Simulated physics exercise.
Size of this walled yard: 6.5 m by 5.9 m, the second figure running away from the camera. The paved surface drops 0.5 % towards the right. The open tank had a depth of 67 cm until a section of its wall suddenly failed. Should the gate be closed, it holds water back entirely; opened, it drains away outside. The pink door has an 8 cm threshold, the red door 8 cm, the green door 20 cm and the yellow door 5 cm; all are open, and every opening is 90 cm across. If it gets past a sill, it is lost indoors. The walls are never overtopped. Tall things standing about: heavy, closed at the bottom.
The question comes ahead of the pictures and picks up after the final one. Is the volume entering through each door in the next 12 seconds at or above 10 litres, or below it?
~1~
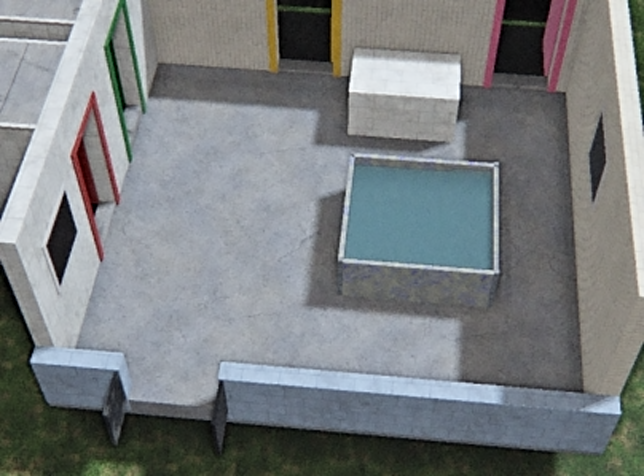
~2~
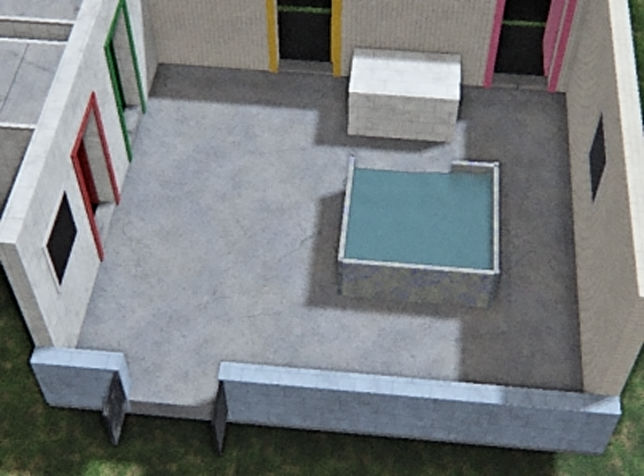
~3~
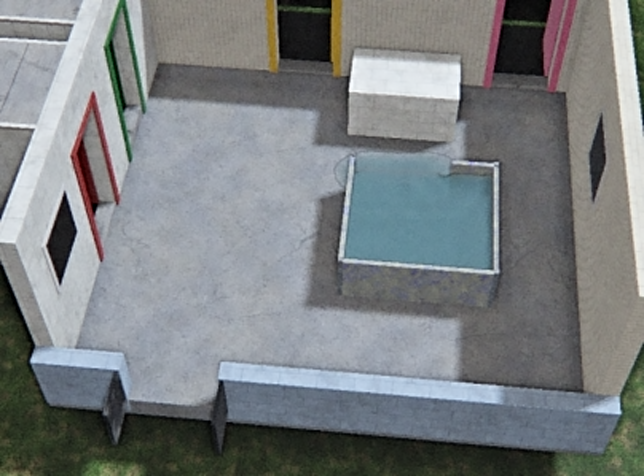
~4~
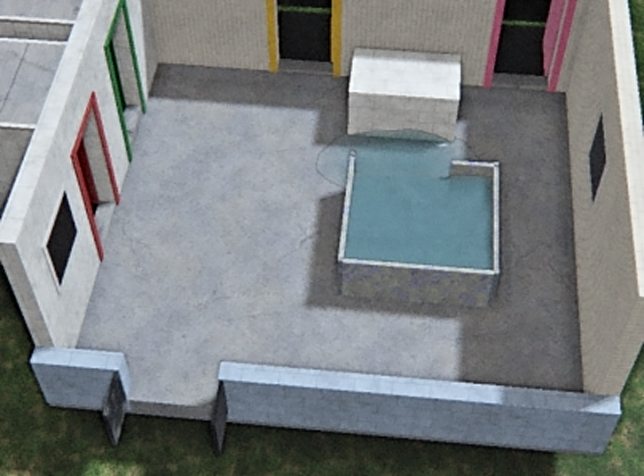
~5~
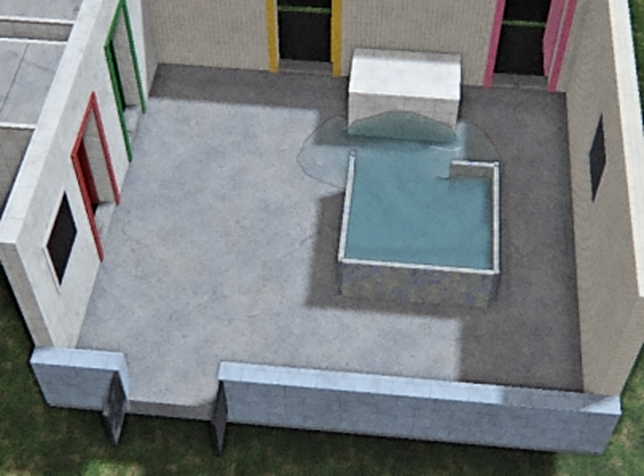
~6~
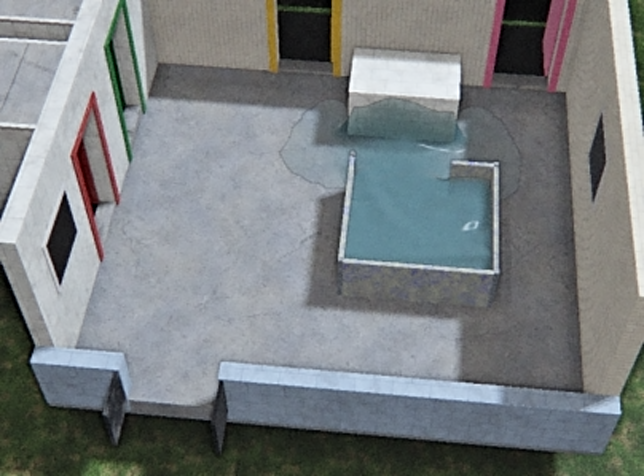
Result: At the pink door the limit will be crossed; at the red door the limit will not be crossed; at the green door the limit will not be crossed; at the yellow door the limit will be crossed.
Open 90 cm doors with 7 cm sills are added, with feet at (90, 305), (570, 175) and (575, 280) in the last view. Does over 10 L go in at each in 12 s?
Result in order - not enough, more than that, not enough.
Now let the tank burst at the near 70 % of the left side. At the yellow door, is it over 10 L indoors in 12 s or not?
Against that limit: Yellow beyond it.
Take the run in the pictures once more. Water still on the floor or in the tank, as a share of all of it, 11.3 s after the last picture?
About 84 percent of the water remains.
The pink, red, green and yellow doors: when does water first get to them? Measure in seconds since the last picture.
Pink: 0.4 s; red: 2.0 s; green: 1.2 s; yellow: 0.3 s.
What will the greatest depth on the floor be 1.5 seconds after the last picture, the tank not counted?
Max around 42 cm.
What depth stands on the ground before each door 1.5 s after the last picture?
Depths in cm: Pink 12, red 0, green 20, yellow 4.
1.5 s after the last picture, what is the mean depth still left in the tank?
Some 29 cm on average.
Then, 0.7 s after the last picture water covers 25 % of the floor and is deepest (50 cm) near (387, 142); pink door 5 cm at the sill, 0 L in, red door not reached, green door not reached, yellow door 2 cm at the sill, 0 L in.
Then, 1.5 s after the last picture water covers 45 % of the floor and is deepest (42 cm) near (158, 68); pink door 12 cm at the sill, 3 L in, red door not reached, green door 20 cm at the sill, 0 L in, yellow door 4 cm at the sill, 5 L in.
Then, 2.8 s after the last picture water covers 60 % of the floor and is deepest (21 cm) near (399, 143); pink door 13 cm at the sill, 31 L in, red door 9 cm at the sill, 1 L in, green door 17 cm at the sill, 1 L in, yellow door 5 cm at the sill, 17 L in.
Then, 6.3 s after the last picture water covers 90 % of the floor and is deepest (12 cm) near (555, 173); pink door 9 cm at the sill, 83 L in, red door 5 cm at the sill, 3 L in, green door 7 cm at the sill, 1 L in, yellow door 10 cm at the sill, 52 L in.
Then, 11.3 s after the last picture water covers 95 % of the floor and is deepest (10 cm) near (581, 411); pink door 5 cm at the sill, 85 L in, red door 4 cm at the sill, 3 L in, green door 4 cm at the sill, 1 L in, yellow door 5 cm at the sill, 69 L in.
